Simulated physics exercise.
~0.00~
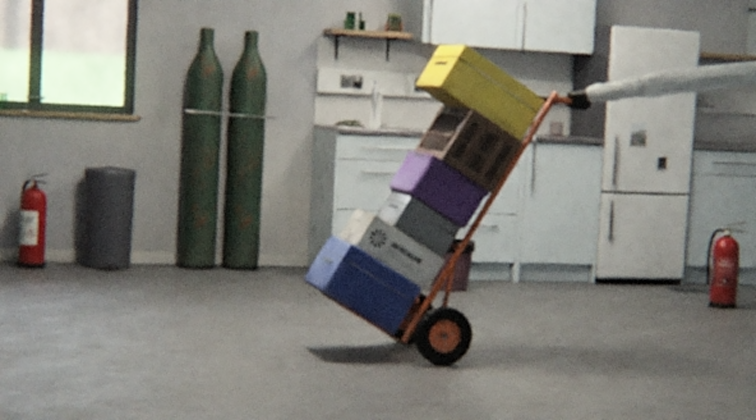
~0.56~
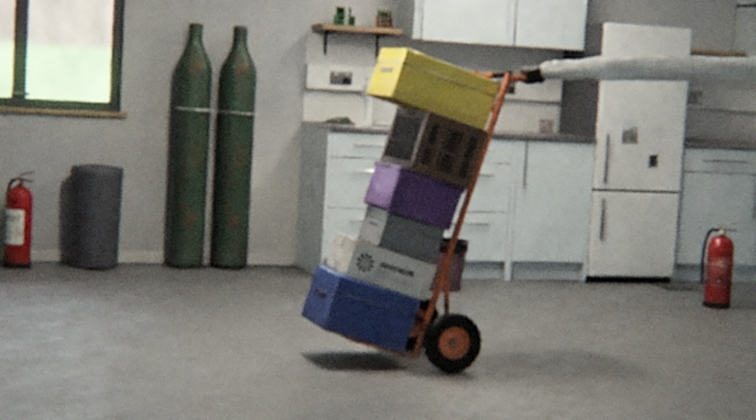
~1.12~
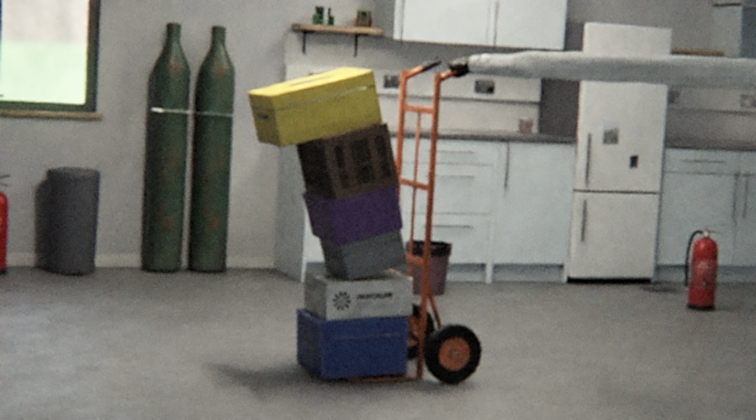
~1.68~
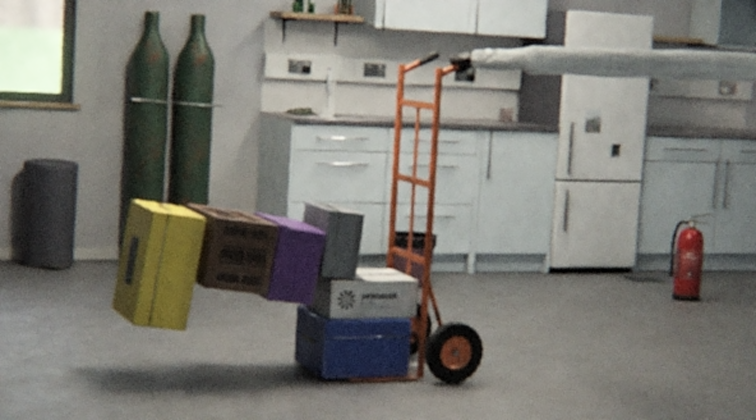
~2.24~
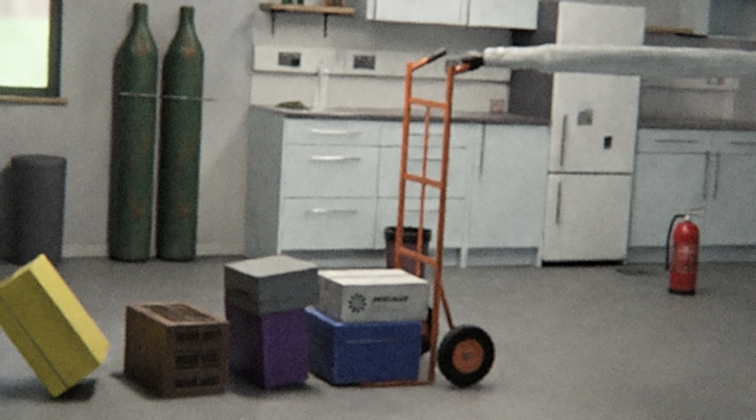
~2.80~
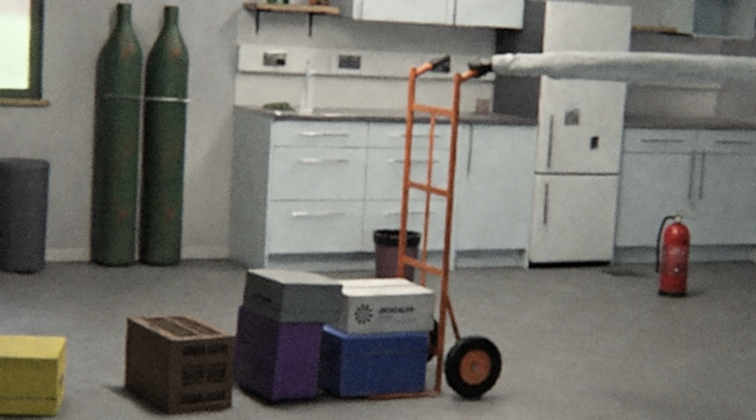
In a workshop kitchen, a pale arm swings a loaded orange hand truck upright, toppling four boxes leftward while two stay stacked.
